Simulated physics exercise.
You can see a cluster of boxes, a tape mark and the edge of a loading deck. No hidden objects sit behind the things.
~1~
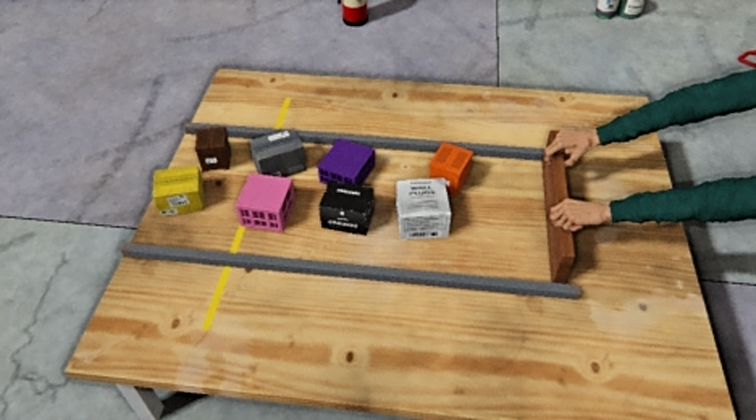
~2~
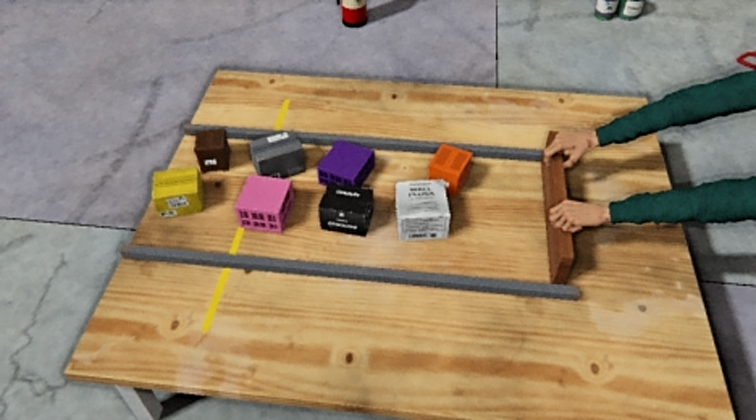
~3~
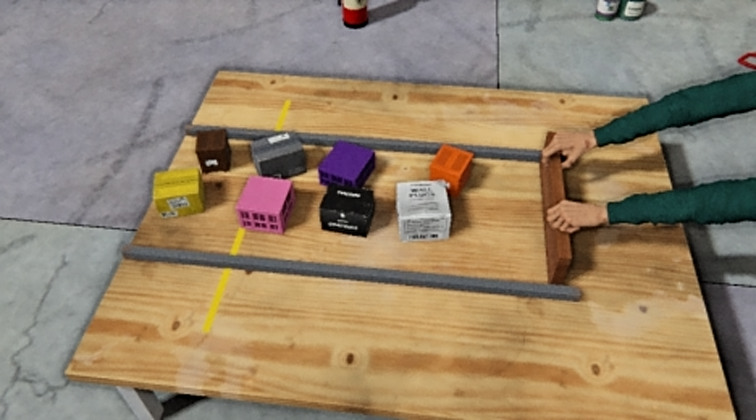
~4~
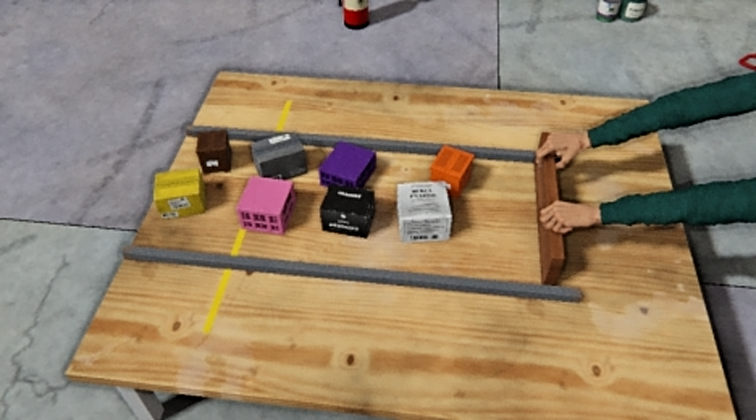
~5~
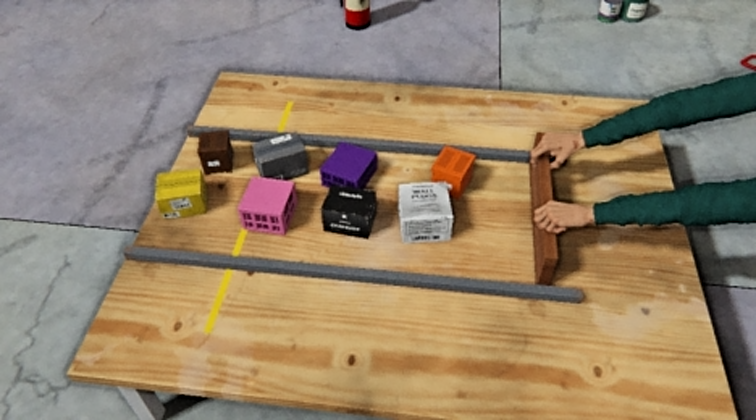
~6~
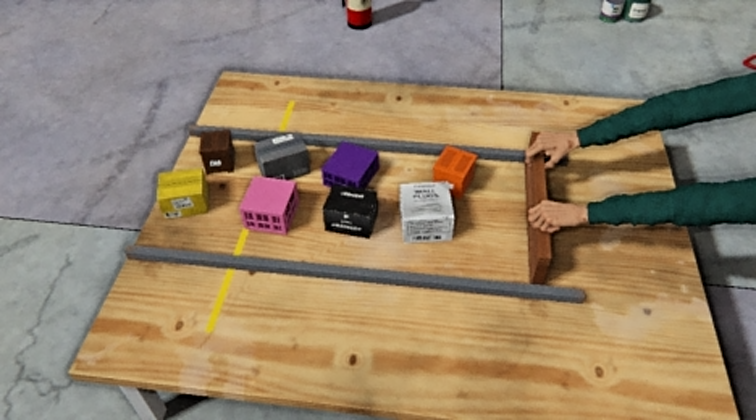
A brown wooden plank, gripped by two green-sleeved hands, slid slightly left between two grey rails on a wooden table, while the eight colourful boxes near the yellow tape line stayed practically still.
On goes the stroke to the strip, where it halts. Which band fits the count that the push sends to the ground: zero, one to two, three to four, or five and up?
The band is three to four.
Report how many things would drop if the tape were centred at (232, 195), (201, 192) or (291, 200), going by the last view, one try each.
4, 6, 2.
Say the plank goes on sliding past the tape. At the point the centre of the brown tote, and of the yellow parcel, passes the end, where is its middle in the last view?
Roughly (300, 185); for the second one, roughly (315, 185).
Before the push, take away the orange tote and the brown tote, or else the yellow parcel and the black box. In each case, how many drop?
Counts - first: 2, second: 1.
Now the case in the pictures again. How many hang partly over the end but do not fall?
I'd say 1 of them.
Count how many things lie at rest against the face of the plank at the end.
2 in contact.
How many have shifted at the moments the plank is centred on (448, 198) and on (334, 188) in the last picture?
Up to then 2, and up to the other point 8.
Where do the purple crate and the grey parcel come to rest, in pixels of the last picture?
The purple crate finishes at (216, 159); the grey parcel finishes at (179, 141).
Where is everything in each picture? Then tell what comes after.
Yellow parcel (180, 191); brown tote (214, 150); grey parcel (279, 156); plank (556, 204); tape (254, 195), in the first frame.
Brown tote (213, 151); black box (347, 209), in the second frame.
Grey parcel (279, 158); orange tote (450, 172), in the third frame.
Yellow parcel (181, 194); purple crate (348, 169), in the fourth frame.
Brown tote (216, 153); plank (542, 206), in the fifth frame.
Yellow parcel (184, 193); brown tote (218, 152); grey parcel (283, 159); plank (536, 205); tape (258, 197), in the sixth frame.
Early on, none off yet; yellow parcel at rest near (184, 193); brown tote at rest near (218, 152); grey parcel at rest near (283, 159).
A while later, none off yet; yellow parcel at rest near (184, 193); brown tote at rest near (218, 152); grey parcel moving near (280, 158).
Further along, none off yet; yellow parcel travelled about its own width near (152, 187); brown tote travelled about its own width near (184, 149); grey parcel travelled about its own width near (221, 148).
Finally, the number that fall off is three or four; lost, pink crate, brown tote and yellow parcel.
